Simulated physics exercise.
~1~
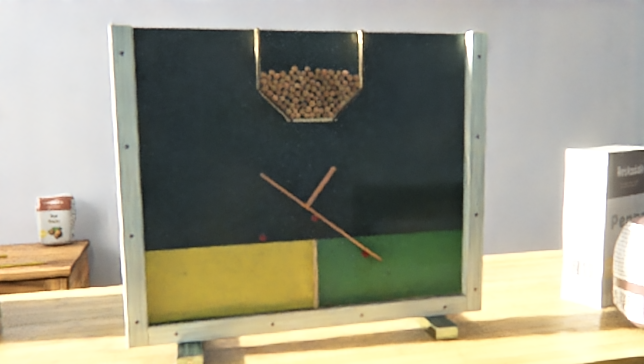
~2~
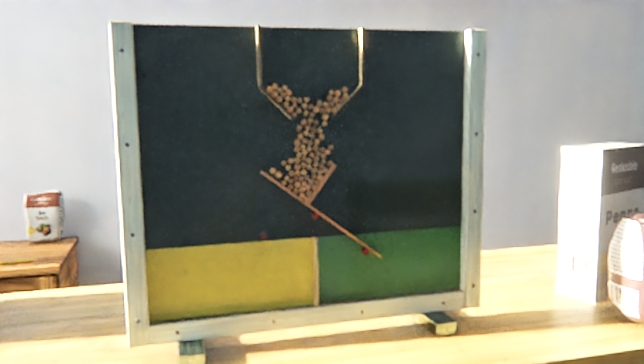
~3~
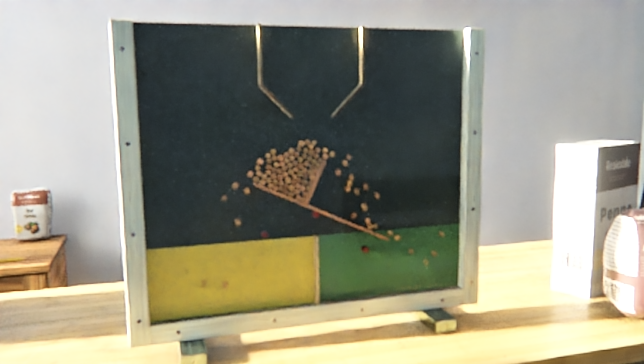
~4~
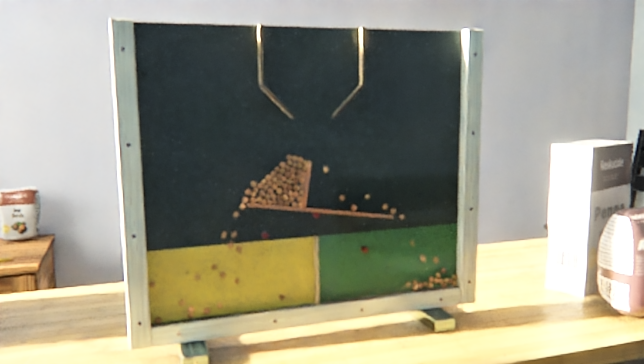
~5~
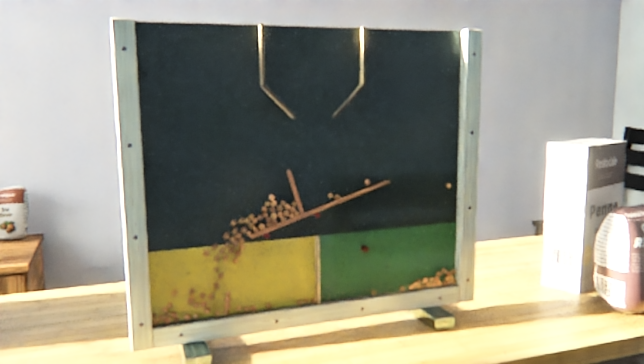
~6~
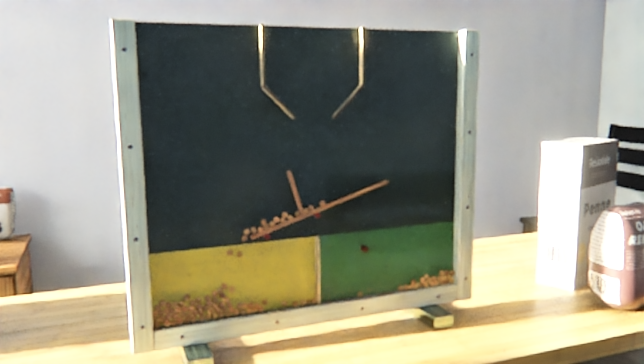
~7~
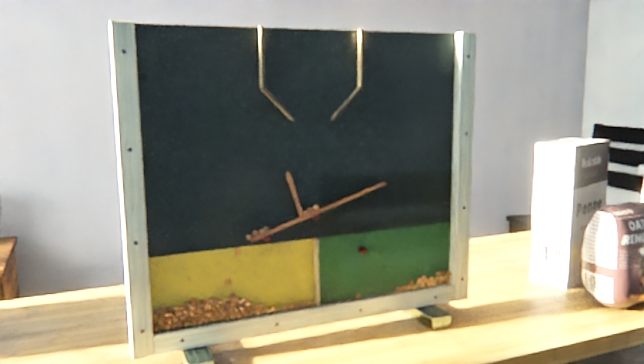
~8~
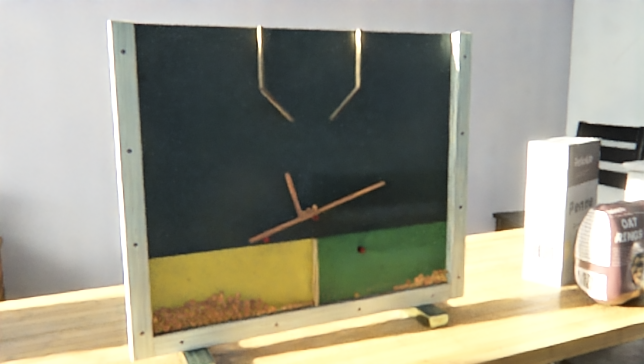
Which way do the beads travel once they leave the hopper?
The beads move down, dropping onto the tray and then spilling into the bins below.
